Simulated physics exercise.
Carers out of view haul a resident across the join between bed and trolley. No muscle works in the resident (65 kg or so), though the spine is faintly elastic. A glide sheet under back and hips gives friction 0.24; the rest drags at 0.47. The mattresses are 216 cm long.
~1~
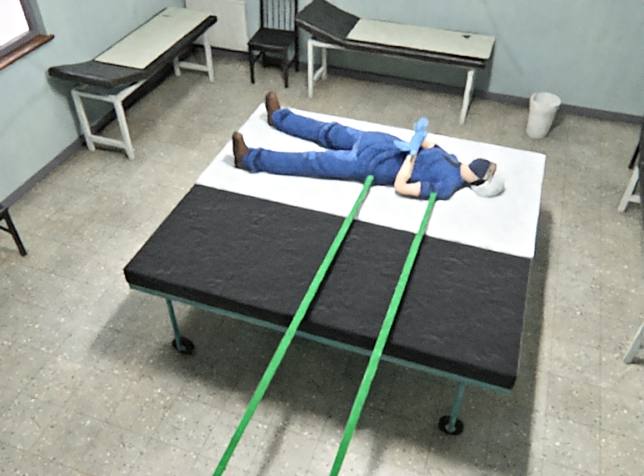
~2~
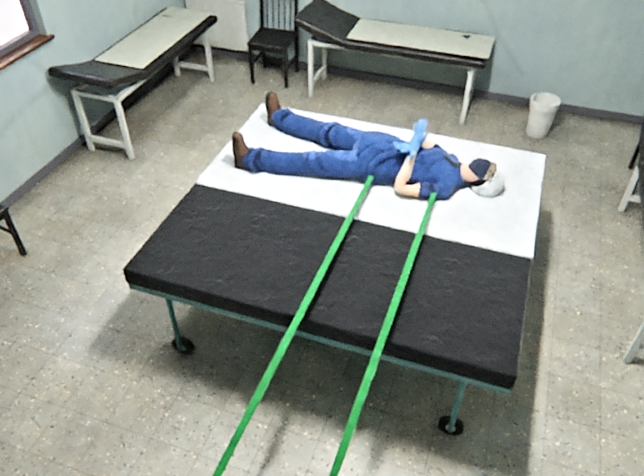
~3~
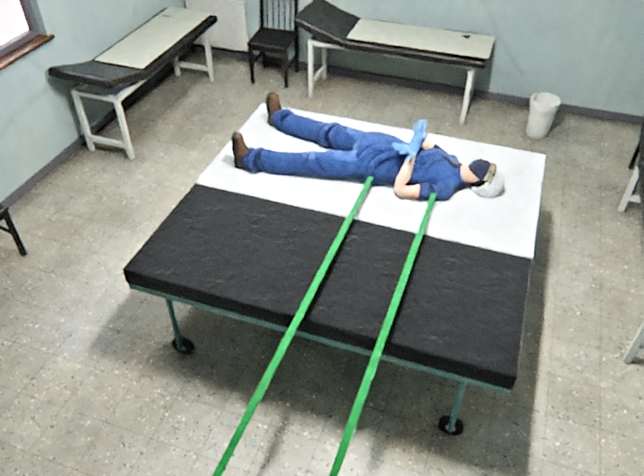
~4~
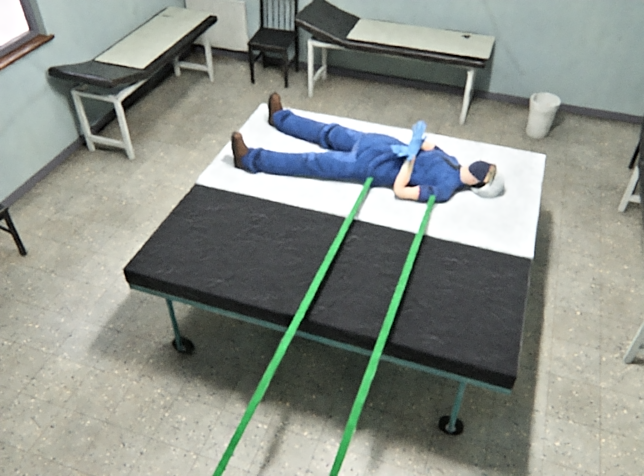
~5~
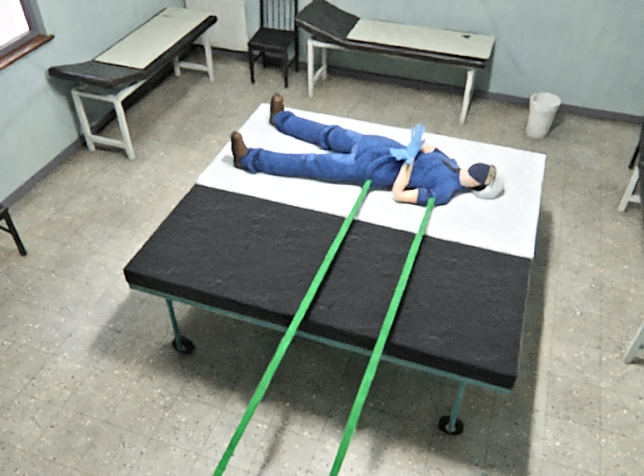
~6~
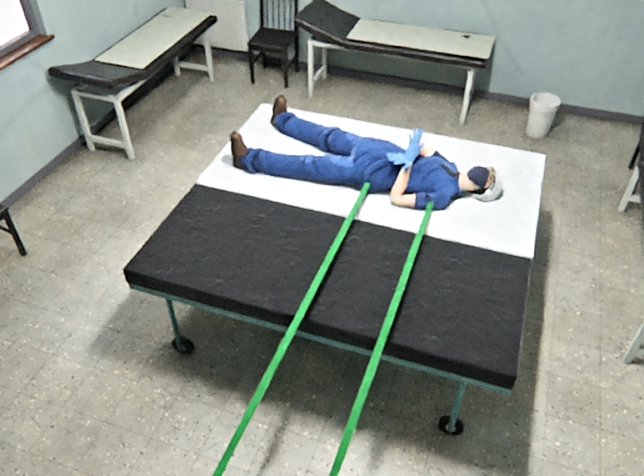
A person in blue lying face-up shifts slightly toward the black mattress as green straps pull.
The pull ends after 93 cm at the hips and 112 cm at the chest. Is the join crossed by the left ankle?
Here the left ankle halts before the join.
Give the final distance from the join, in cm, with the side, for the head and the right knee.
Head 60 past, right knee 0 short.
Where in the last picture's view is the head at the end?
Near (466, 309).
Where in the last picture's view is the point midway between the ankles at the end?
Around (301, 176).
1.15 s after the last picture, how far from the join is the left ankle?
Some 22 cm short of it.
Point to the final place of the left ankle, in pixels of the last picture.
Around (276, 185).
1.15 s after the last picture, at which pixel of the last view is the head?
At about (477, 251).
Then, 0.15 s after the last picture the left ankle is 26 cm short of the join, near (247, 159) in the last picture's view.
Then, 0.65 s after the last picture the left ankle is 26 cm short of the join, near (250, 162) in the last picture's view.
Then, 1.15 s after the last picture the left ankle is 21 cm short of the join, near (258, 169) in the last picture's view; the head 15 cm past the join.
In the final state, head crosses the join; left hand crosses the join; right hand crosses the join; left ankle stops short of the join; right ankle stops short of the join.
